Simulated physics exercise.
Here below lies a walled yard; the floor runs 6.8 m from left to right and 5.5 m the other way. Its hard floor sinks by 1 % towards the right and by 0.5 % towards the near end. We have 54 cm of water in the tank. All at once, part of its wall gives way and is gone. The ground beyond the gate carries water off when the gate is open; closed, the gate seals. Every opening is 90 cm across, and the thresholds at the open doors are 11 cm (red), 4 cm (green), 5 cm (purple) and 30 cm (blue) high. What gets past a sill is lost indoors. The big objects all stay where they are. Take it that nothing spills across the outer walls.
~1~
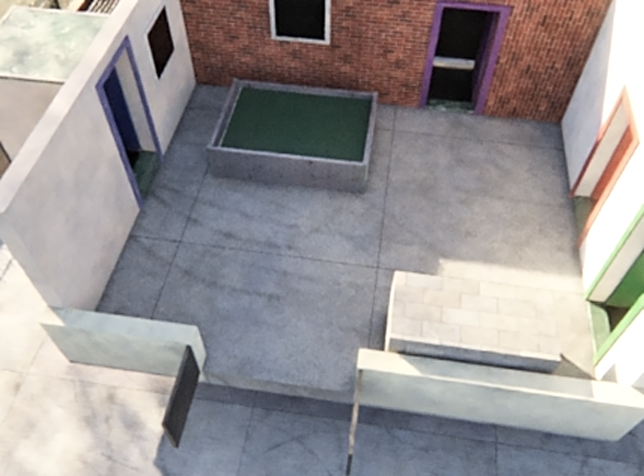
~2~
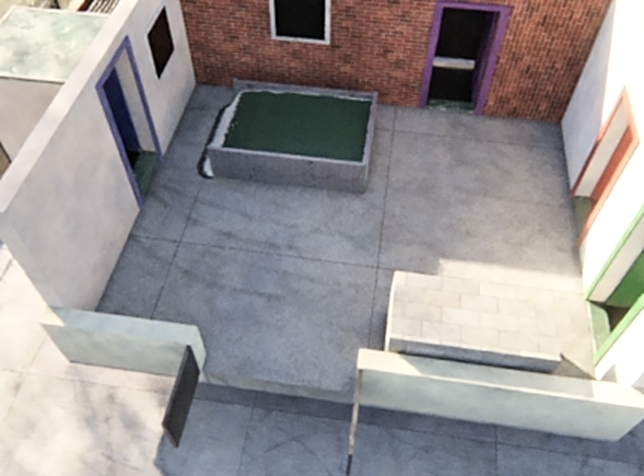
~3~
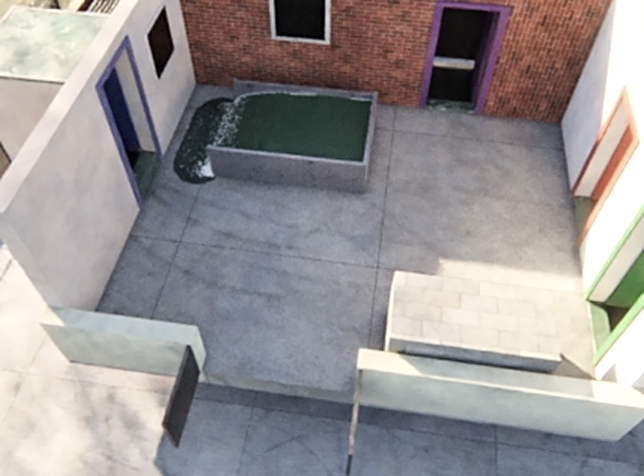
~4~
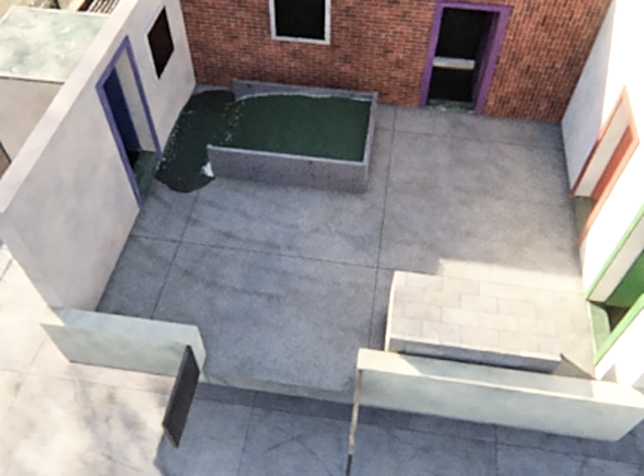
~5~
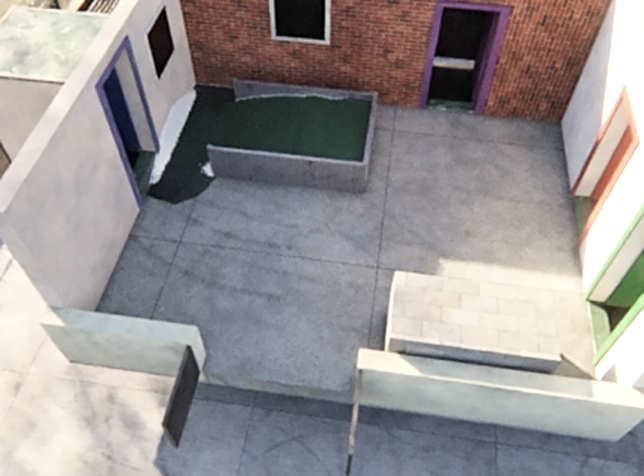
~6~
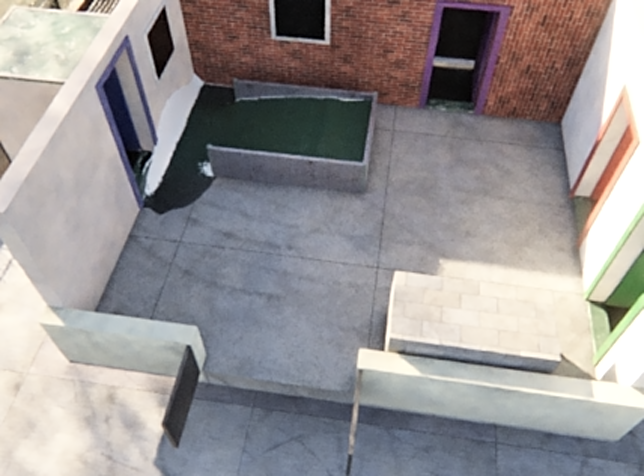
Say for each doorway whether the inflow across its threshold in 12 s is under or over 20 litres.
In the end the red door will hold enough water back; the green door will not hold enough water back; the purple door will hold enough water back; the blue door will hold enough water back.
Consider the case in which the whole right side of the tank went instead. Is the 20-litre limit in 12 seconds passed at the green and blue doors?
Green goes beyond, blue stays inside, judged against that limit.
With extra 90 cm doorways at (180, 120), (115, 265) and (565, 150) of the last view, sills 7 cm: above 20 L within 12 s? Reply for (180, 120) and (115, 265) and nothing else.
Exceeded, within it.
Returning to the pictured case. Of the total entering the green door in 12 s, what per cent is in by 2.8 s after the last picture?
Some 0 per cent by then.
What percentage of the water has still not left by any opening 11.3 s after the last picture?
Remaining: Roughly 80 %.
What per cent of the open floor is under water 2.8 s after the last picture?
About 45 per cent.
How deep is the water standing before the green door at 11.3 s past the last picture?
It's some 8.5 centimetres deep.
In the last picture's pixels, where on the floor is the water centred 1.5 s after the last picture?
At about (239, 152).
Then, 0.7 s after the last picture water covers 15 % of the floor and is deepest (45 cm) near (194, 91); red door not reached, green door not reached, purple door not reached, blue door 24 cm at the sill, 0 L in.
Then, 1.5 s after the last picture water covers 25 % of the floor and is deepest (40 cm) near (194, 91); red door not reached, green door not reached, purple door not reached, blue door 24 cm at the sill, 1 L in.
Then, 2.8 s after the last picture water covers 45 % of the floor and is deepest (23 cm) near (95, 313); red door not reached, green door not reached, purple door 7 cm at the sill, 0 L in, blue door 16 cm at the sill, 1 L in.
Then, 6.3 s after the last picture water covers 80 % of the floor and is deepest (12 cm) near (221, 149); red door 5 cm at the sill, 0 L in, green door 3 cm at the sill, 0 L in, purple door 3 cm at the sill, 3 L in, blue door 7 cm at the sill, 1 L in.
Then, 11.3 s after the last picture water covers 90 % of the floor and is deepest (12 cm) near (557, 144); red door 7 cm at the sill, 0 L in, green door 8 cm at the sill, 47 L in, purple door 2 cm at the sill, 3 L in, blue door 5 cm at the sill, 1 L in.
